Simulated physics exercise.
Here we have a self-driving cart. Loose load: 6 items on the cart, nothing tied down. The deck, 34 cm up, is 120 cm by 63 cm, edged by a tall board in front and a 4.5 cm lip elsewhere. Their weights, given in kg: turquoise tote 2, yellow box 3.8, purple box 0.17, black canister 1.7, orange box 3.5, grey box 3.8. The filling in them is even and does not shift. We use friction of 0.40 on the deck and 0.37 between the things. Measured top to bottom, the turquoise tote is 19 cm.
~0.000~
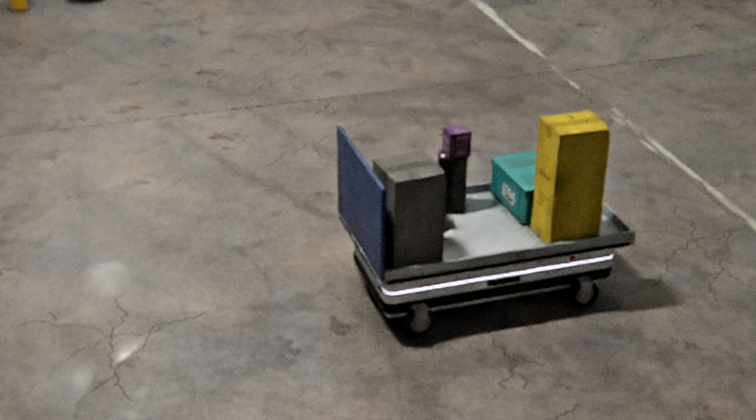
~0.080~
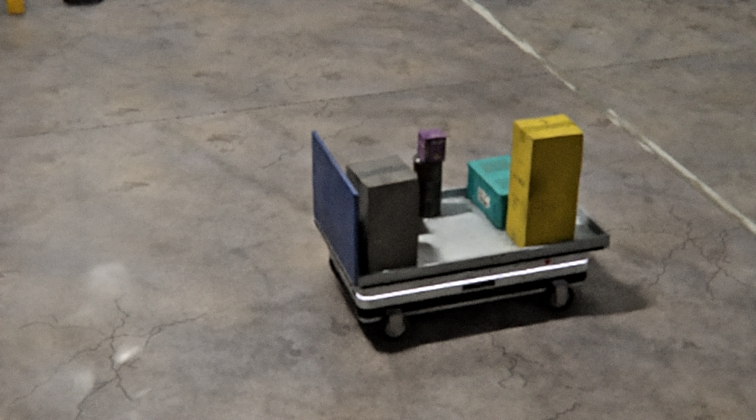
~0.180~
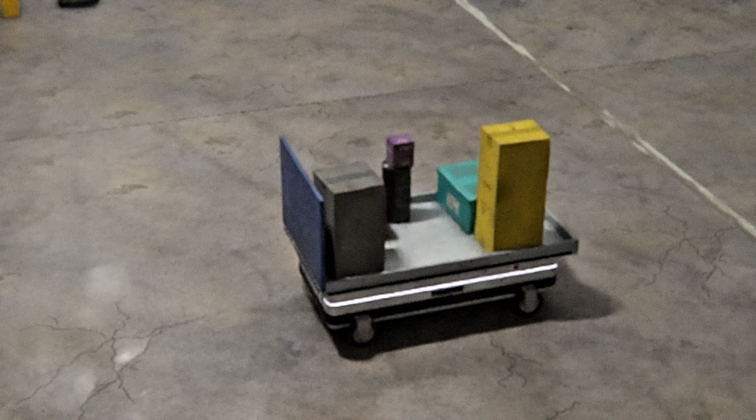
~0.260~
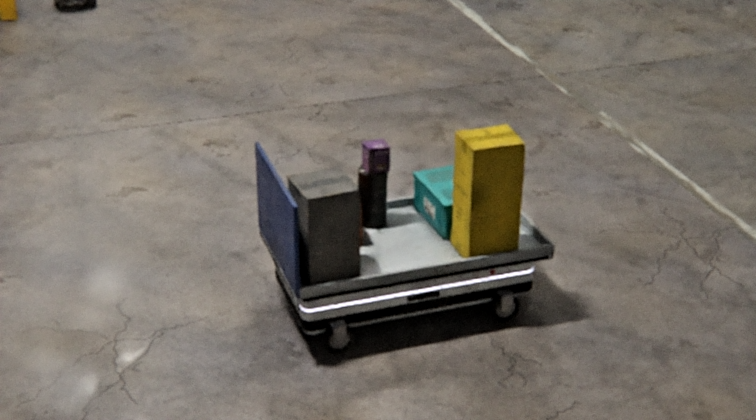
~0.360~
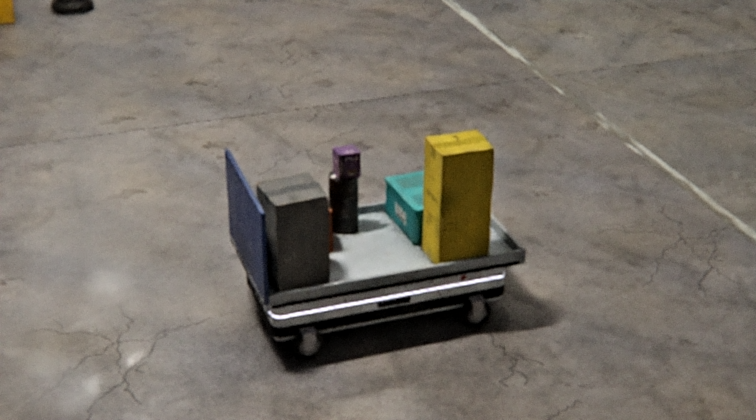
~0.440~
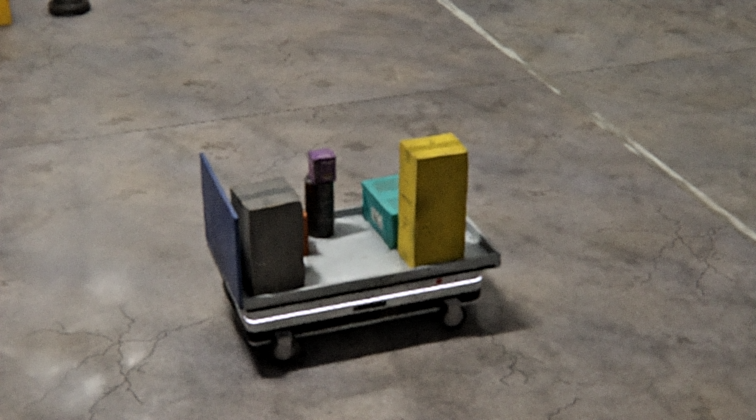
A low cart carrying upright boxes and a turquoise tote rolls steadily leftward across concrete.
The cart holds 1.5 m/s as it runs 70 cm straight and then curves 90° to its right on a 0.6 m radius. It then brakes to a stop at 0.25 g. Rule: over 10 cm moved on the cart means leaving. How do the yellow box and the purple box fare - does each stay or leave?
As I see it, the yellow box budges enough to count. The purple box budges enough to count.
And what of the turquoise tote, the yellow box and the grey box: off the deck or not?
Well, the turquoise tote does not come off, the yellow box does come off, and the grey box does come off.
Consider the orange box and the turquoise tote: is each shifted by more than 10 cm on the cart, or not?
First the orange box: It departs its position; then the turquoise tote: It stays in position.
Around 0.94 s, 141 cm covered, turned 54°; grey box now off the deck; purple box at 40° to upright near (173, 173); yellow box at 9° to upright near (232, 194).
Around 1.34 s, 201 cm covered, turned 90°; yellow box and purple box now off the deck; black canister on its side; orange box shifted 29 cm.
Finally (3.9 s), off the deck, yellow box, purple box and grey box; on their side or leaning hard on the cart, black canister; not toppled but over 10 cm from the start, orange box; the last one still in place (within 10 cm). In the last view, yellow box near (60, 170), purple box near (36, 267).
